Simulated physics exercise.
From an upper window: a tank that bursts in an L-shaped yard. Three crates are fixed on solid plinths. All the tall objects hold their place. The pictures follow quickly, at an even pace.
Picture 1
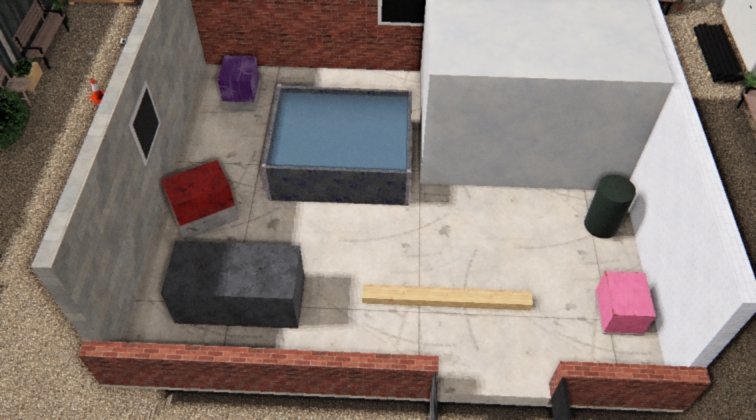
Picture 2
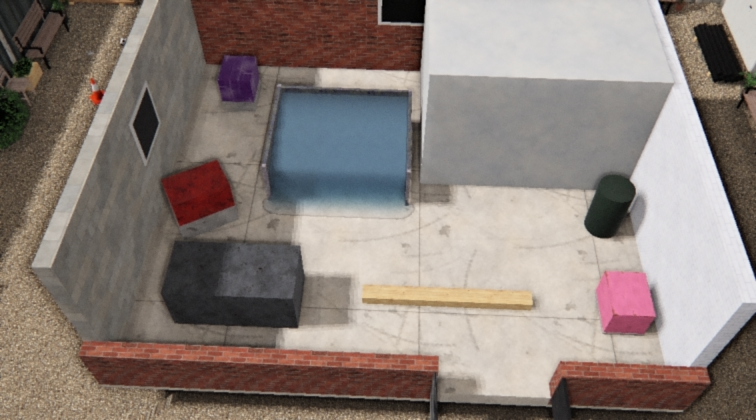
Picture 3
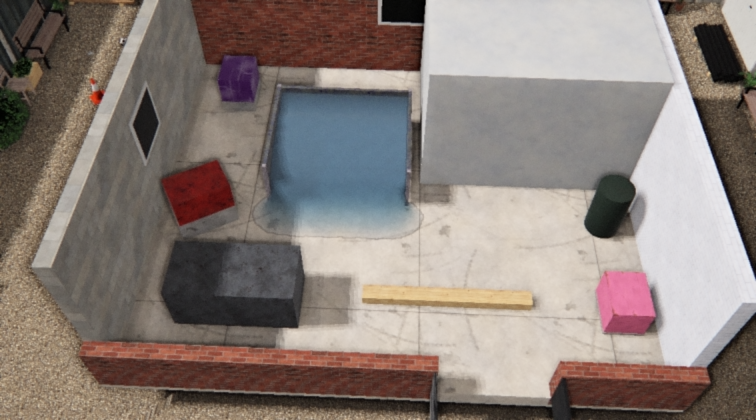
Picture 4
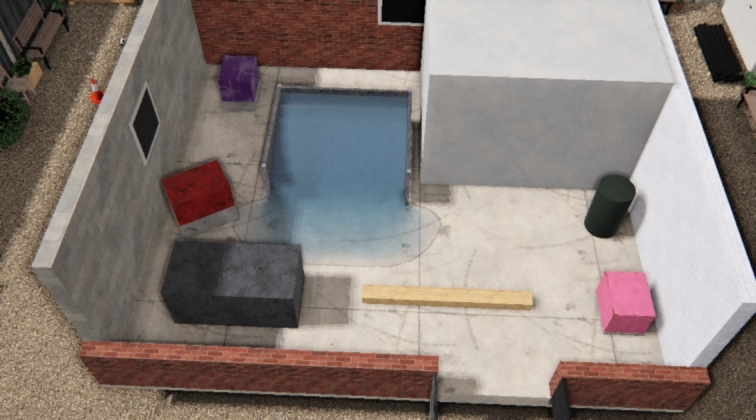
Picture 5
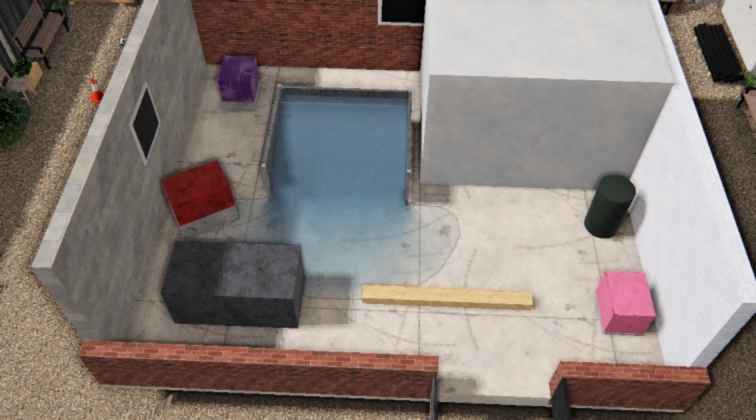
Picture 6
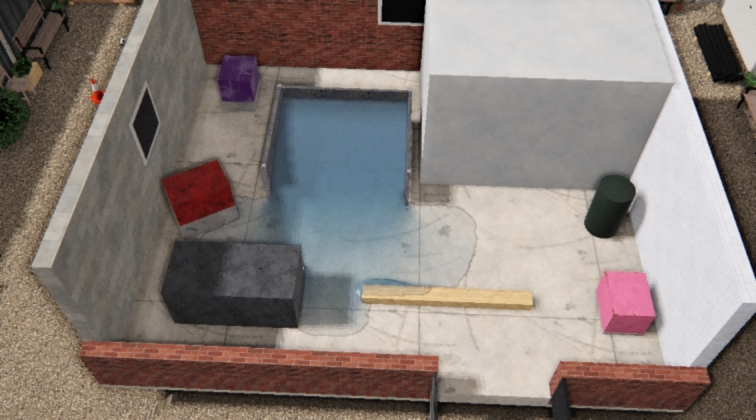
A tank of blue water opens at its front and water spreads across the yard floor to the yellow beam.
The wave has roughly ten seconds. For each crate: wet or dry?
One by one: The red crate escapes dry; the purple crate escapes dry; the pink crate is wetted.
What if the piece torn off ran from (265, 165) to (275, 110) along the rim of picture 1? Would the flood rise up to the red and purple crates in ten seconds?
One by one: Red crate is wetted, purple crate is topped.
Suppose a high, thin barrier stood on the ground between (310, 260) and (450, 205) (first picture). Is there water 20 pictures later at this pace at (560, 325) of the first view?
Verdict: Free of water.
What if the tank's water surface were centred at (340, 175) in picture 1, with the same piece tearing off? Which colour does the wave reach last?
Last comes the one in purple.
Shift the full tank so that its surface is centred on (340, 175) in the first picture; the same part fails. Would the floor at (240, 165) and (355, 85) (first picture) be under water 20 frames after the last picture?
One after the other: Wet, clear.
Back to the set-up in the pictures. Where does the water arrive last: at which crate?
That is the purple-painted one.
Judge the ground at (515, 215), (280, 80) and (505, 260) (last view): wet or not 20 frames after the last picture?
In turn: Awash, no water, awash.
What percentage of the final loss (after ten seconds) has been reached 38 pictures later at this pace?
Some 40 per cent.
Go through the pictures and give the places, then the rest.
The first picture shows the open tank at (341, 130) is whole and still.
In the second picture, the front is at (410, 206), out from the gap at (338, 191).
In the third picture, water pours out at (338, 192) and has run to (417, 220).
In the fourth picture, the front is at (434, 229), out from the gap at (338, 193).
In the fifth picture, water pours out at (338, 194) and has run to a hidden place.
In the sixth picture, the front is at (446, 291), out from the gap at (338, 194).
A moment on, water covers 35 % of the floor; the red crate water round its plinth, the purple crate not reached, the pink crate not reached.
Next, water covers 55 % of the floor; the red crate water round its plinth, the purple crate not reached, the pink crate water round its plinth.
Then, water covers 80 % of the floor; the red crate water round its plinth, the purple crate water round its plinth, the pink crate water round its plinth.
Later, water covers 90 % of the floor; the red crate water round its plinth, the purple crate water round its plinth, the pink crate water round its plinth.
In the end, water covers 95 % of the floor; the red crate stayed above the water, the purple crate stayed above the water, the pink crate was topped.
